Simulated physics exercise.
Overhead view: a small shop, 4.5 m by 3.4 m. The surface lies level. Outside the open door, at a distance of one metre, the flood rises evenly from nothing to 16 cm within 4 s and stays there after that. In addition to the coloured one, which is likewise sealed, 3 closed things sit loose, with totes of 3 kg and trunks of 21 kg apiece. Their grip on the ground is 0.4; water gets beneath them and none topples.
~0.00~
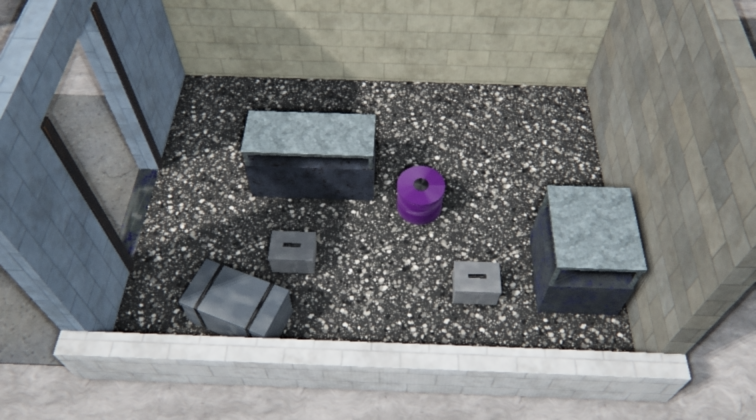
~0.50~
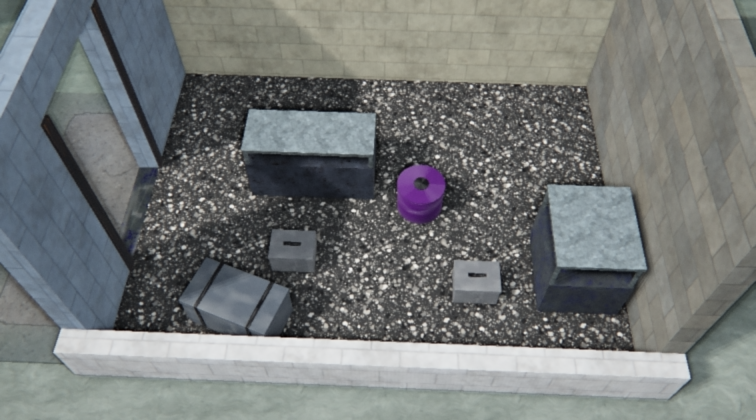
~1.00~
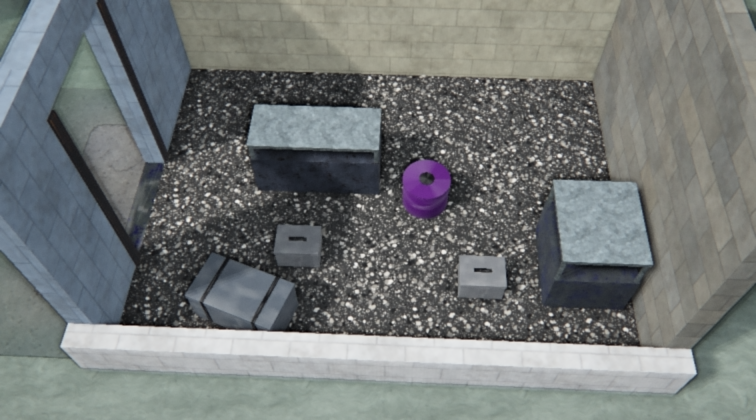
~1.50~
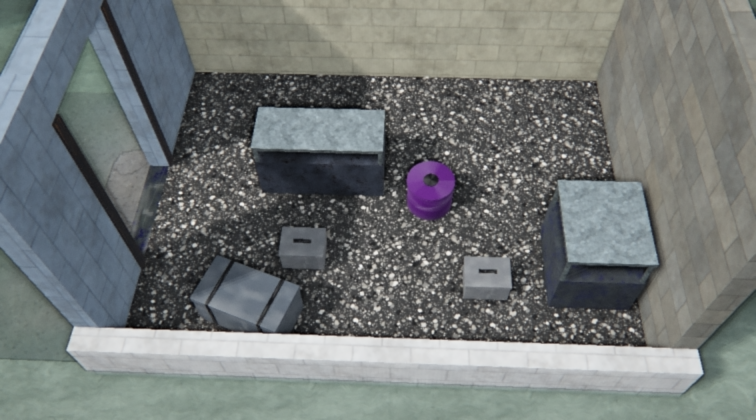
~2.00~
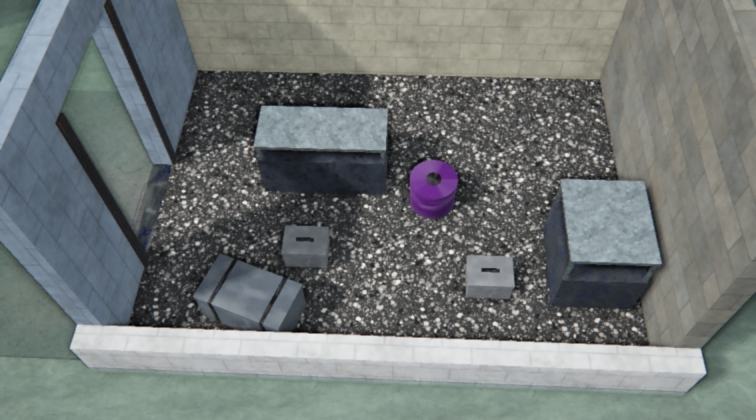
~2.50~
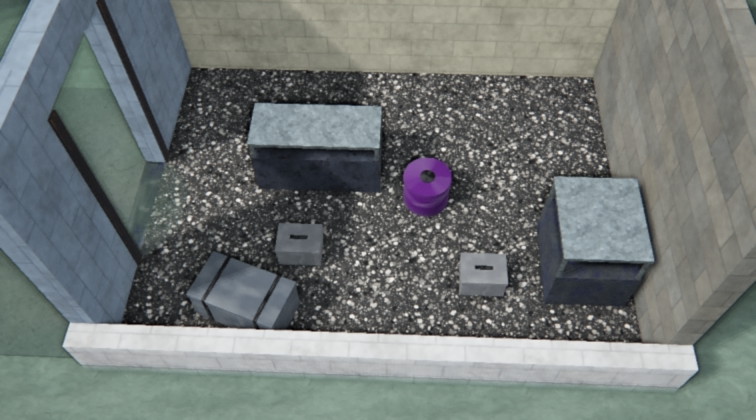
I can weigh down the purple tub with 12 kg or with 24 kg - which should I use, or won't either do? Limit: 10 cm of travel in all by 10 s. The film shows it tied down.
Go with the lighter one.
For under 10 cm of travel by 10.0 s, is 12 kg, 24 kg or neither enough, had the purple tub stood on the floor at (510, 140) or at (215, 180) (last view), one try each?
Going in order: Both weights work, heavier weight required.
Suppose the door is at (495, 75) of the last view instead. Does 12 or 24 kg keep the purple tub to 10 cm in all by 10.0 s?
The answer is that only the greater mass suffices.
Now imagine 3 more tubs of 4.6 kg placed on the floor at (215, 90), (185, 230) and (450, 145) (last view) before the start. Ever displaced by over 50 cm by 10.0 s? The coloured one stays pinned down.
One by one: Too far, too far and not far enough.
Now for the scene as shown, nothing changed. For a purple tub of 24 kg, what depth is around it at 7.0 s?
3 cm, roughly.
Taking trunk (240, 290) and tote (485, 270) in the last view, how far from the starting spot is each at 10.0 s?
In turn: 0 cm, 120 cm.
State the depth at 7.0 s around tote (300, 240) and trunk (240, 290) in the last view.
About 7 and 3 cm.
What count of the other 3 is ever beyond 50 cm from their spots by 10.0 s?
It works out to 2.
After 3.5 s the purple tub would be 0 cm from its start with 12 kg and 0 cm from its start with 24 kg; 0 cm of water round it then.
After 4.5 s the purple tub would be 0 cm from its start with 12 kg and 0 cm from its start with 24 kg; 1 cm of water round it then.
After 7.0 s the purple tub would be 0 cm from its start with 12 kg and 0 cm from its start with 24 kg; 3 cm of water round it then.
After 10.0 s the purple tub would be 0 cm from its start with 12 kg and 0 cm from its start with 24 kg; 3 cm of water round it then.
